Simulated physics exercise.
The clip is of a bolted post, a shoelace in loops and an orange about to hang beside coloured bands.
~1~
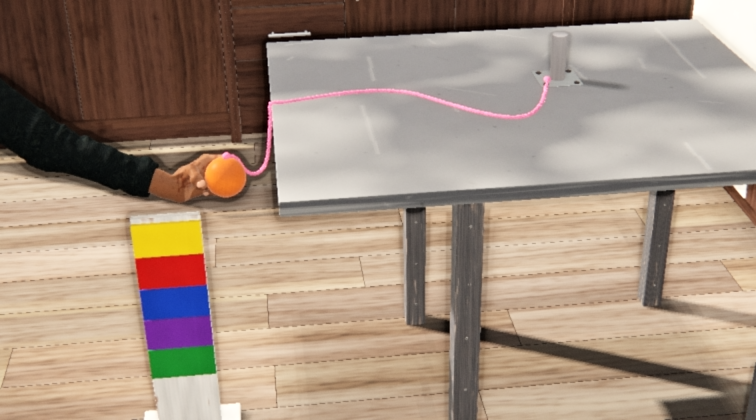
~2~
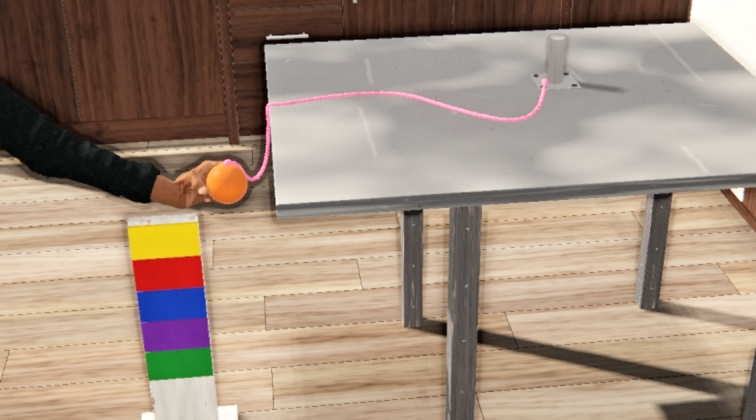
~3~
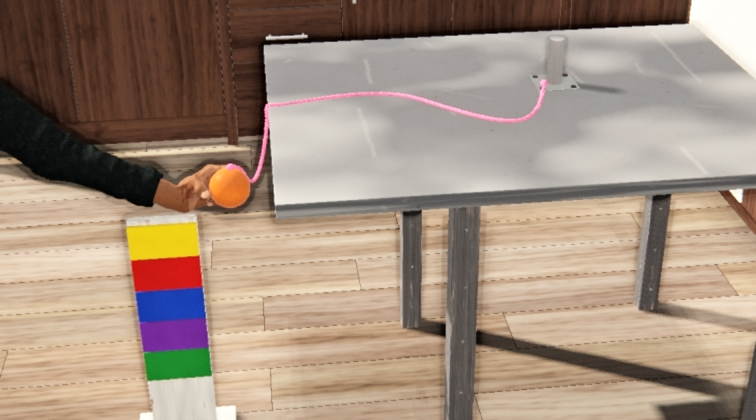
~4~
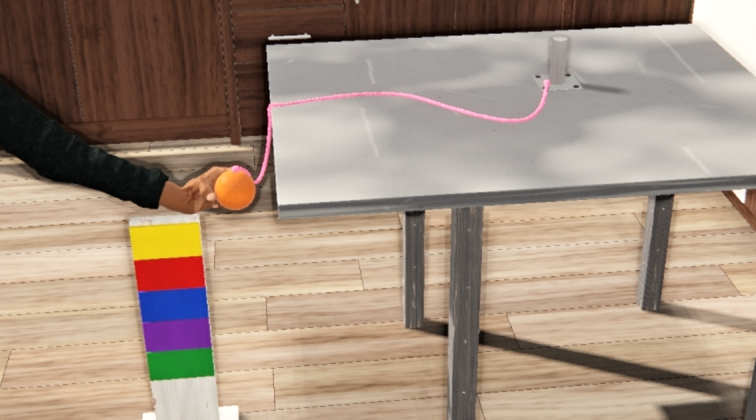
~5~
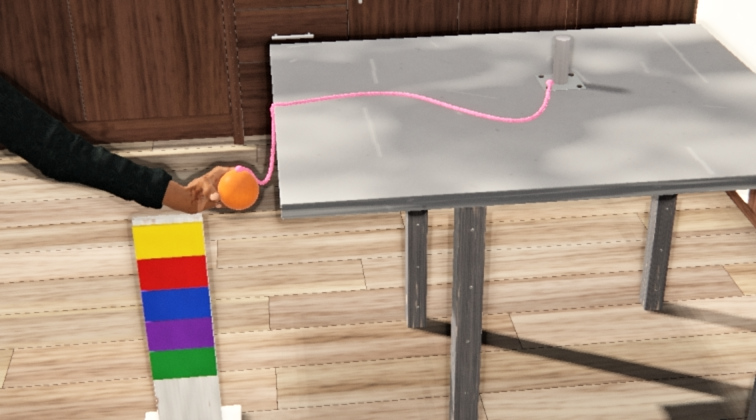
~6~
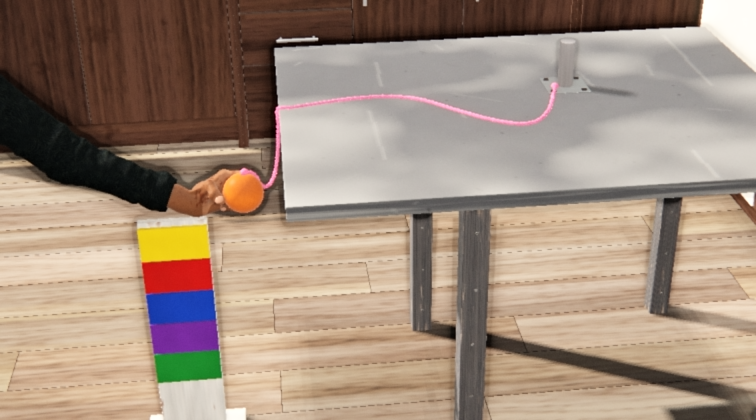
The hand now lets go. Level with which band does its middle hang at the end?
Its centre hangs level with the purple band.
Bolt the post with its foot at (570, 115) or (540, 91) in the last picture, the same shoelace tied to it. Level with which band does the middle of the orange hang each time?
In that order: Green; green.
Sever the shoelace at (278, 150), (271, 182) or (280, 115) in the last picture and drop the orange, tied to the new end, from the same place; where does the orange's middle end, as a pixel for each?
Try by try, around (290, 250), (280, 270) and (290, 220).
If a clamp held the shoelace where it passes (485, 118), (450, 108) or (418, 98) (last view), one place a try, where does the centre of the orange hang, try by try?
In that order: (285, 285), (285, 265) and (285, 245).
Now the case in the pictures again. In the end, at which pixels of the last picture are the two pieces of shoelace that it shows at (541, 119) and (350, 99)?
At (472, 95), then (279, 134).
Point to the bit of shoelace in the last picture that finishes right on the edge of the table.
That spot is around (362, 98).
A little later, orange near (261, 326); level with purple.
Next, orange near (323, 306); level with blue.
Later still, orange near (274, 319); level with purple.
When it is over, orange near (293, 321); level with purple. Its middle rests at the purple band.
